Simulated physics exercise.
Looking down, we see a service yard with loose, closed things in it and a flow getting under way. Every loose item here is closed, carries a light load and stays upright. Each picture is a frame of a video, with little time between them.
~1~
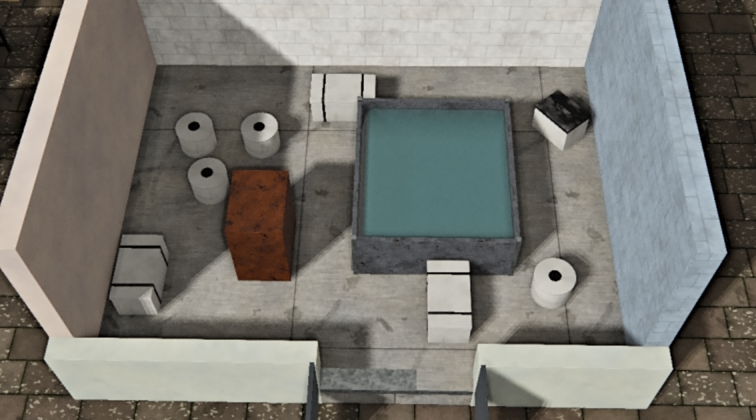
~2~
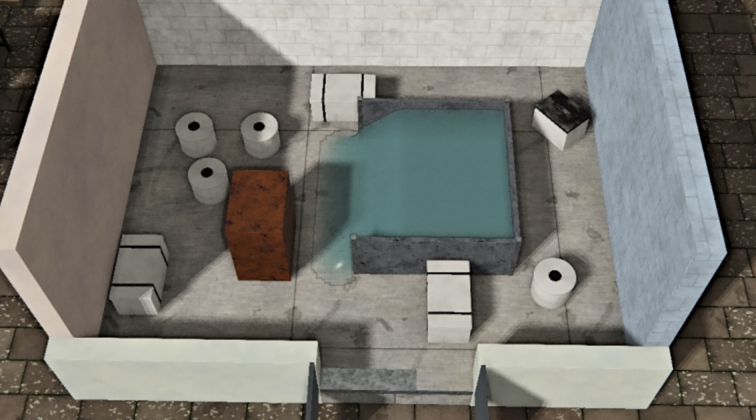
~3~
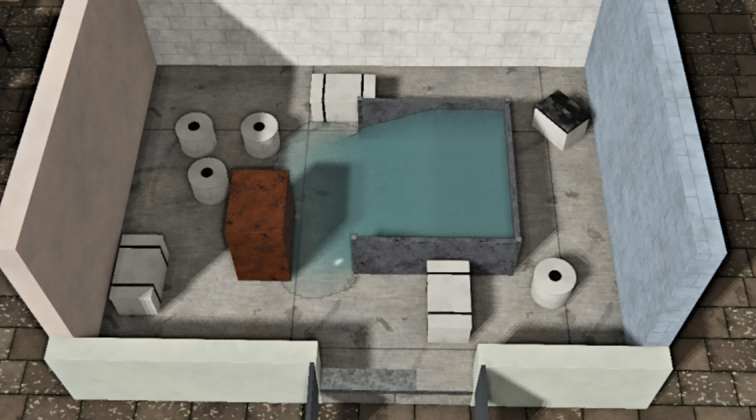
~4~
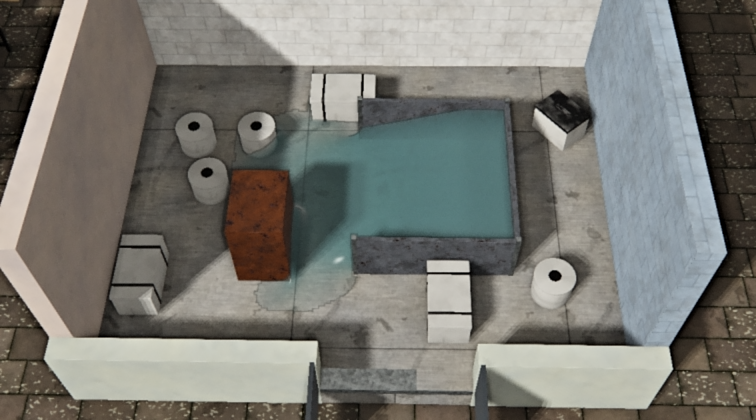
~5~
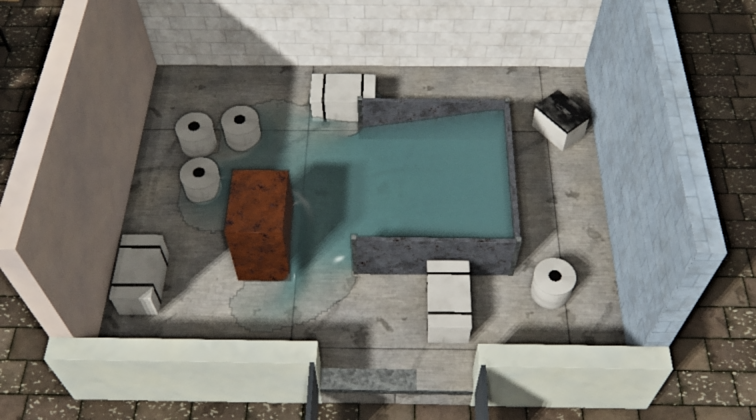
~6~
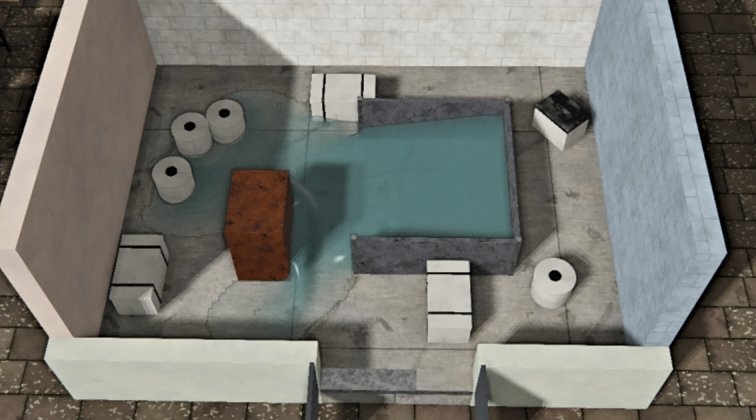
Water poured out through the open left side of a gray tank and spread across the yard floor around a rusty block, then pushed three white tubs a short way to the left.
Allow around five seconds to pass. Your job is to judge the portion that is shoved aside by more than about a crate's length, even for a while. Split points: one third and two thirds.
Band: Between the two split points.
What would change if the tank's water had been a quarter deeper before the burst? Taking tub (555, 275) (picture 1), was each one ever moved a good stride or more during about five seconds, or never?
Well, as it turns out: Came up short.
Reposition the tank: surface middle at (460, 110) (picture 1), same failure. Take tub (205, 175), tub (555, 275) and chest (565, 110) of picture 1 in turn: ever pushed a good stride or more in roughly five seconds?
First displaced far, then never went far, then never went far.
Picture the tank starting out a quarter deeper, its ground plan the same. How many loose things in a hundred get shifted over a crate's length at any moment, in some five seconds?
Close to 90 %.
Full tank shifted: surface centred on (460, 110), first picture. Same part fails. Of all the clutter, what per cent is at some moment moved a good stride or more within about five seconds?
Around 80 in a hundred.
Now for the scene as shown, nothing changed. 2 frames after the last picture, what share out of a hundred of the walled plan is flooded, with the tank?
That works out to about 45 in a hundred.
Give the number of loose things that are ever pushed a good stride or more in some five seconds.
By my count, 5.
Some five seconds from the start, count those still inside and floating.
Counted: 4.
A moment on, 2 of 8 are well off their spots; 1 afloat.
Next, 3 of 8 are well off their spots; 3 afloat.
Later, 3 of 8 are well off their spots; 4 afloat.
In the end, 3 of 8 are well off their spots, and 5 have been at some point; 4 afloat.
